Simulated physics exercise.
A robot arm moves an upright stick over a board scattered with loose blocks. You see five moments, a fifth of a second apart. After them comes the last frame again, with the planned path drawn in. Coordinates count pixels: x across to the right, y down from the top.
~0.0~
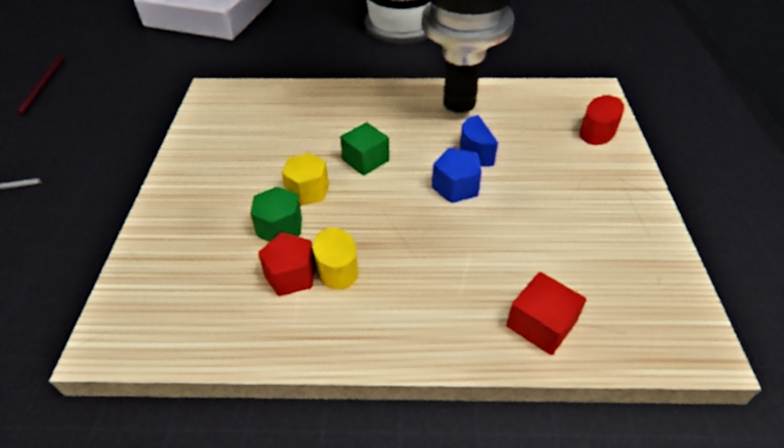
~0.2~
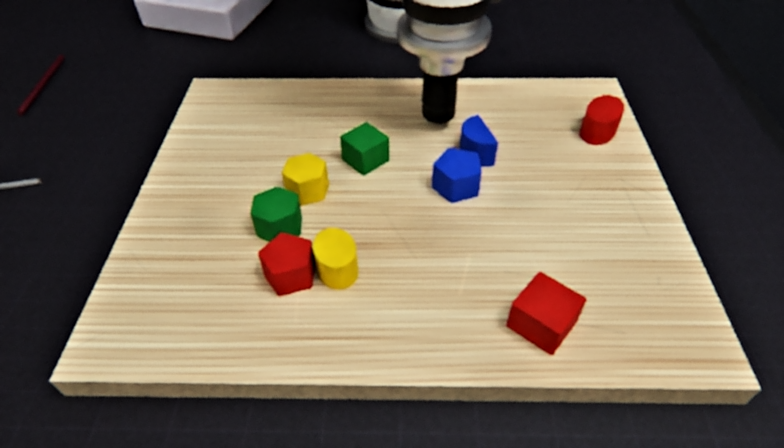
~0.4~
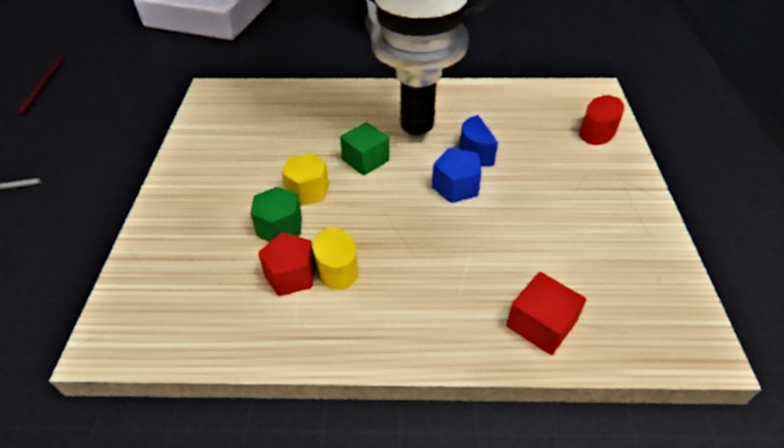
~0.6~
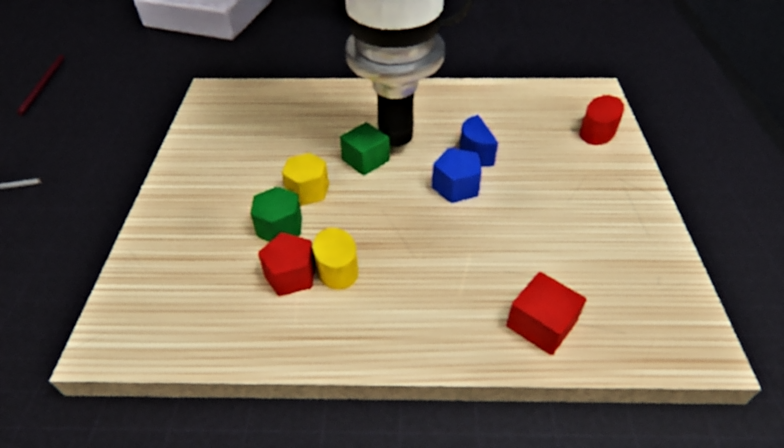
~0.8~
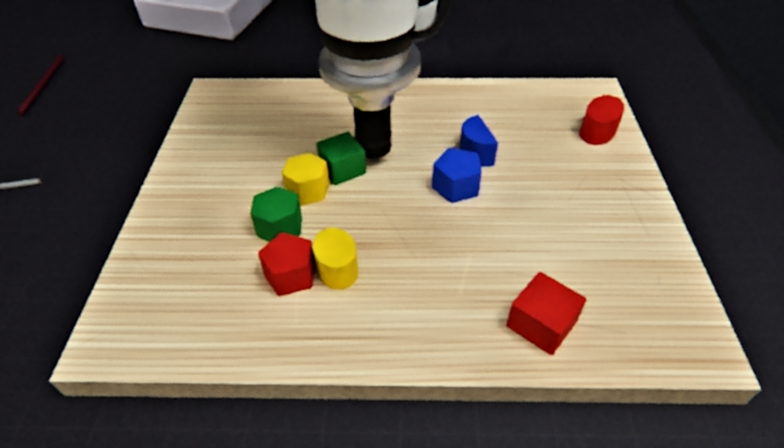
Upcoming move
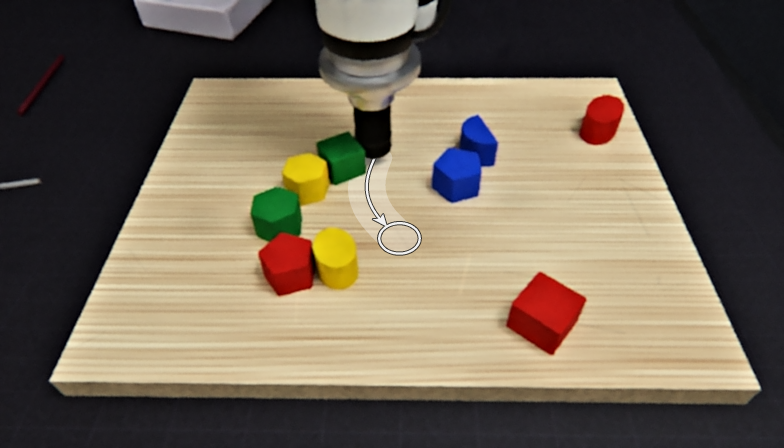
A robot arm lowered its black stick diagonally down and left across a wooden board of colorful blocks, then nudged the green cube left, right up beside the yellow hexagonal block.
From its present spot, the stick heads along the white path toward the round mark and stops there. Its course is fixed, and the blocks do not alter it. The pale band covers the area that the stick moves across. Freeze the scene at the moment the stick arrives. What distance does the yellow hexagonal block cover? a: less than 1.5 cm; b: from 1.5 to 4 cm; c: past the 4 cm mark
I choose b.
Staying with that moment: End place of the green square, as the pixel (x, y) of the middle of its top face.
My prediction: (326, 165).
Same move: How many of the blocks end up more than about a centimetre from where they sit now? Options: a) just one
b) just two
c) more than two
I choose b.
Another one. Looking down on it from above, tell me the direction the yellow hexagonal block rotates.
Prediction: Clockwise.
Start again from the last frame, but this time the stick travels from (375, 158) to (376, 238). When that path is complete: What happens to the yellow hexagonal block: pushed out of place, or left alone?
It is moved off its spot.
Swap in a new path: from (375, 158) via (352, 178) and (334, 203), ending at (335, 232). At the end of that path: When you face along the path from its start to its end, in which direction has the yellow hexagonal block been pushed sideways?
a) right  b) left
Choice a: Right.
The line goes from (375, 158) through (367, 184) and (375, 212) to (399, 238).
The first path, step by step. One third of the way, stick (366, 175); yellow hexagonal block (286, 174), turned 30° clockwise; green square (327, 164), turned 20° clockwise.
Two thirds of the way, stick (374, 202); yellow hexagonal block (285, 174), turned 35° clockwise; green square (326, 165), turned 20° clockwise.
At the end, stick (399, 228); yellow hexagonal block (285, 174), turned 35° clockwise; yellow oval unmoved; green square (326, 165), turned 20° clockwise.
